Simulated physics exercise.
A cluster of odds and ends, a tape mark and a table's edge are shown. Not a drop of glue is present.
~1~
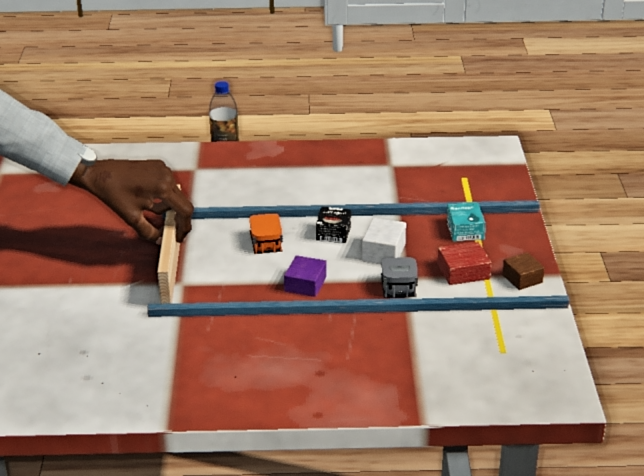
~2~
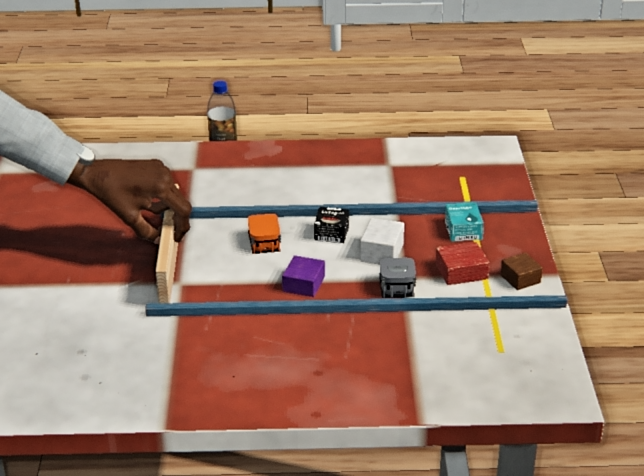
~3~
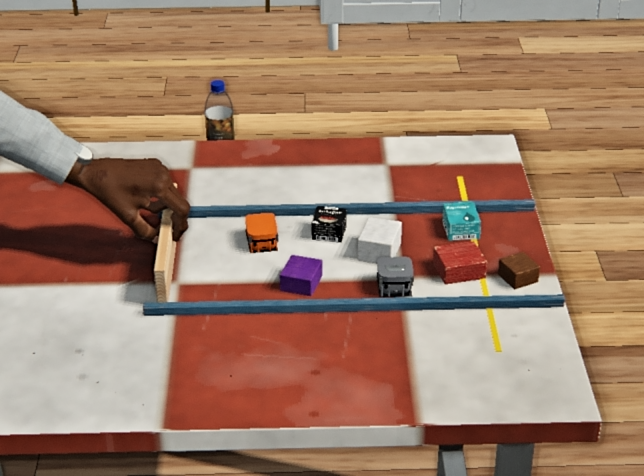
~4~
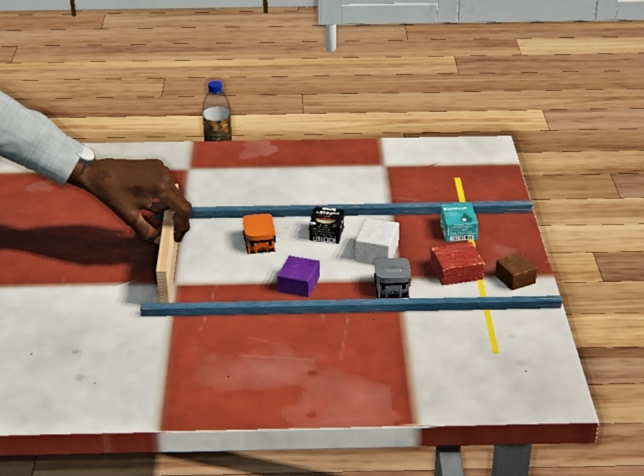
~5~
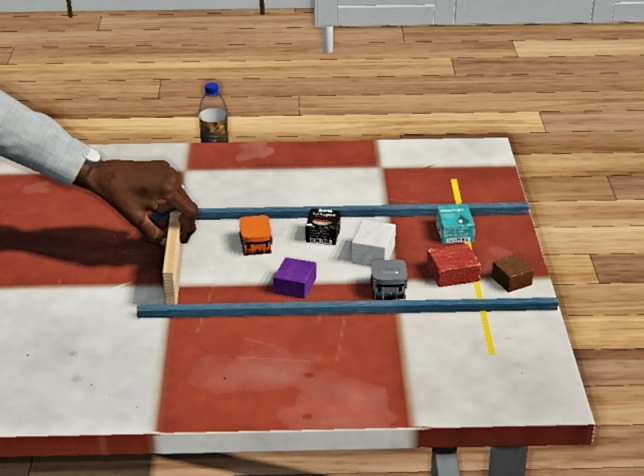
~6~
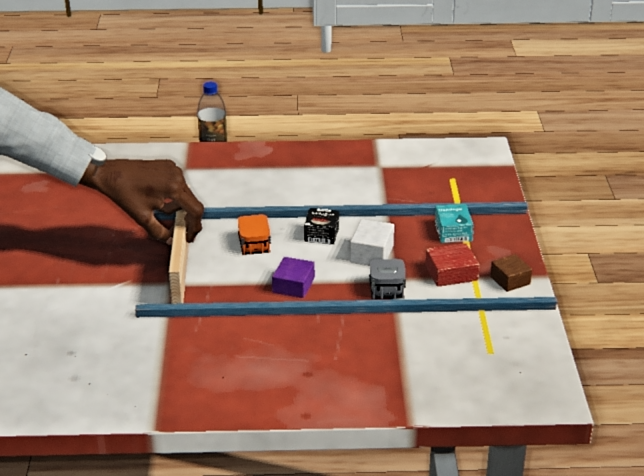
On a checkered table, a hand slides a wooden board slightly right behind scattered blocks.
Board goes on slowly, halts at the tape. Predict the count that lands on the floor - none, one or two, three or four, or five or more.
The push is going to clear one or two off the end.
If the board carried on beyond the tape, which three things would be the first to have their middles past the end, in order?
Earliest first: The brown block, then the turquoise box, then the red block.
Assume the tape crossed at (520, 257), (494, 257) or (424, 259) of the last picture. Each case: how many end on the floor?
Those tries give 6, 3 and 0.
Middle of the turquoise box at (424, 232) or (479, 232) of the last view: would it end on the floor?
Per position - saved; saved.
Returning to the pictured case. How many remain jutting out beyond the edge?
The count is 1.
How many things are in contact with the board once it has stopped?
That would be 2 of them.
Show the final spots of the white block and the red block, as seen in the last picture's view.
Final positions - white block around (507, 245), red block around (539, 260).
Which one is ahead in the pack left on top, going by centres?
Answer: The red block.
Early on, none off yet; brown block at rest near (511, 273); turquoise box at rest near (454, 223); red block at rest near (452, 265).
A while later, none off yet; brown block travelled about its own width near (534, 273); turquoise box travelled about its own width near (501, 223); red block travelled about its own width near (499, 261).
Finally, the number that fall off is one or two; lost, turquoise box and brown block.
